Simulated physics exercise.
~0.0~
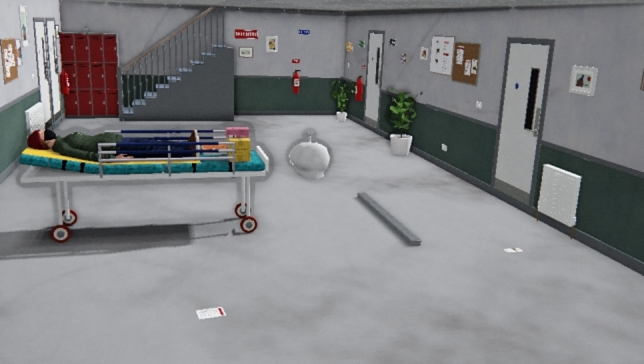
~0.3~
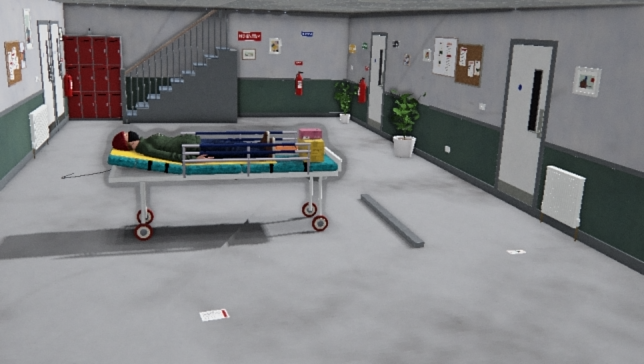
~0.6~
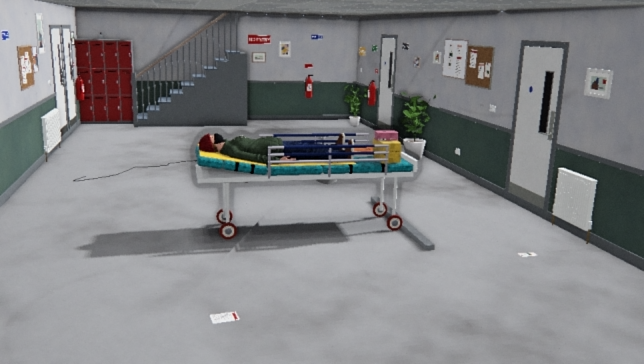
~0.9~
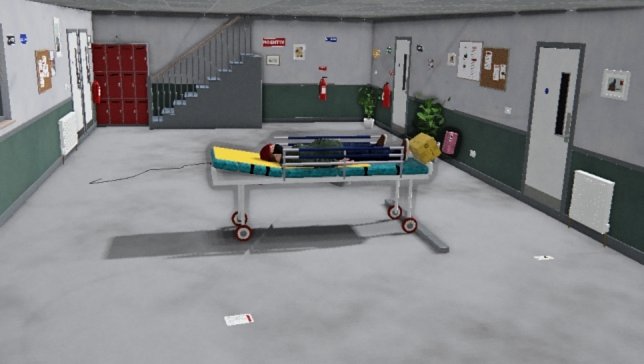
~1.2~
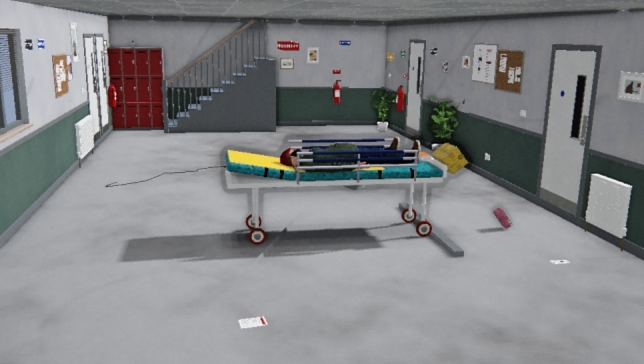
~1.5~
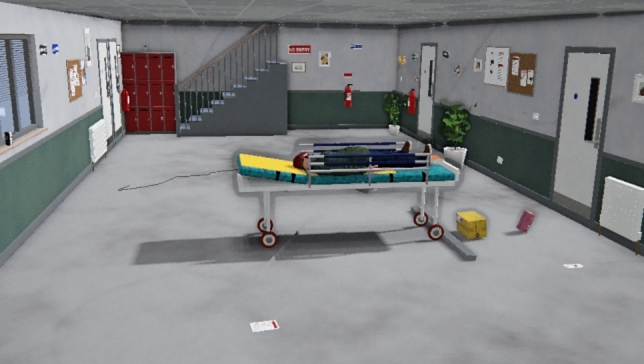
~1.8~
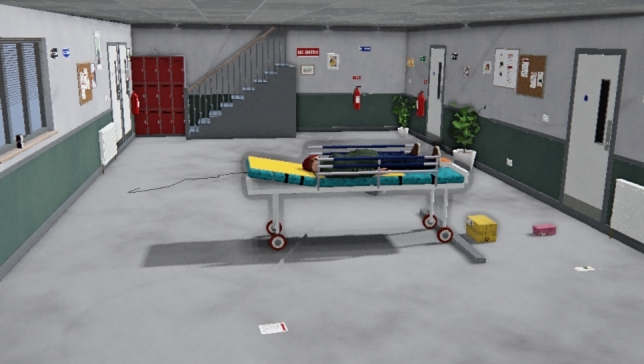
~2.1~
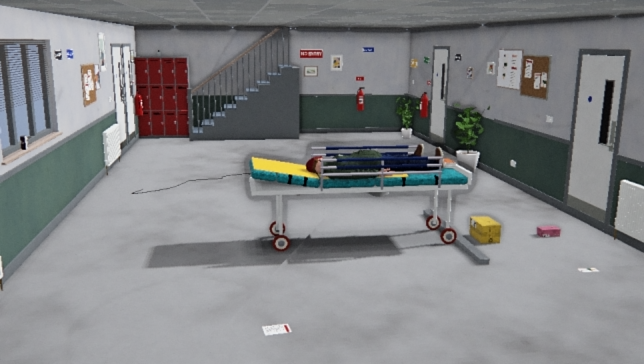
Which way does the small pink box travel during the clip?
It moves to the right, riding along on the stretcher and then carrying on past its end to the floor.
Wheeled stretcher rolling right and stopping at a floor sill, yellow and pink items tumbling off while the person stays aboard.
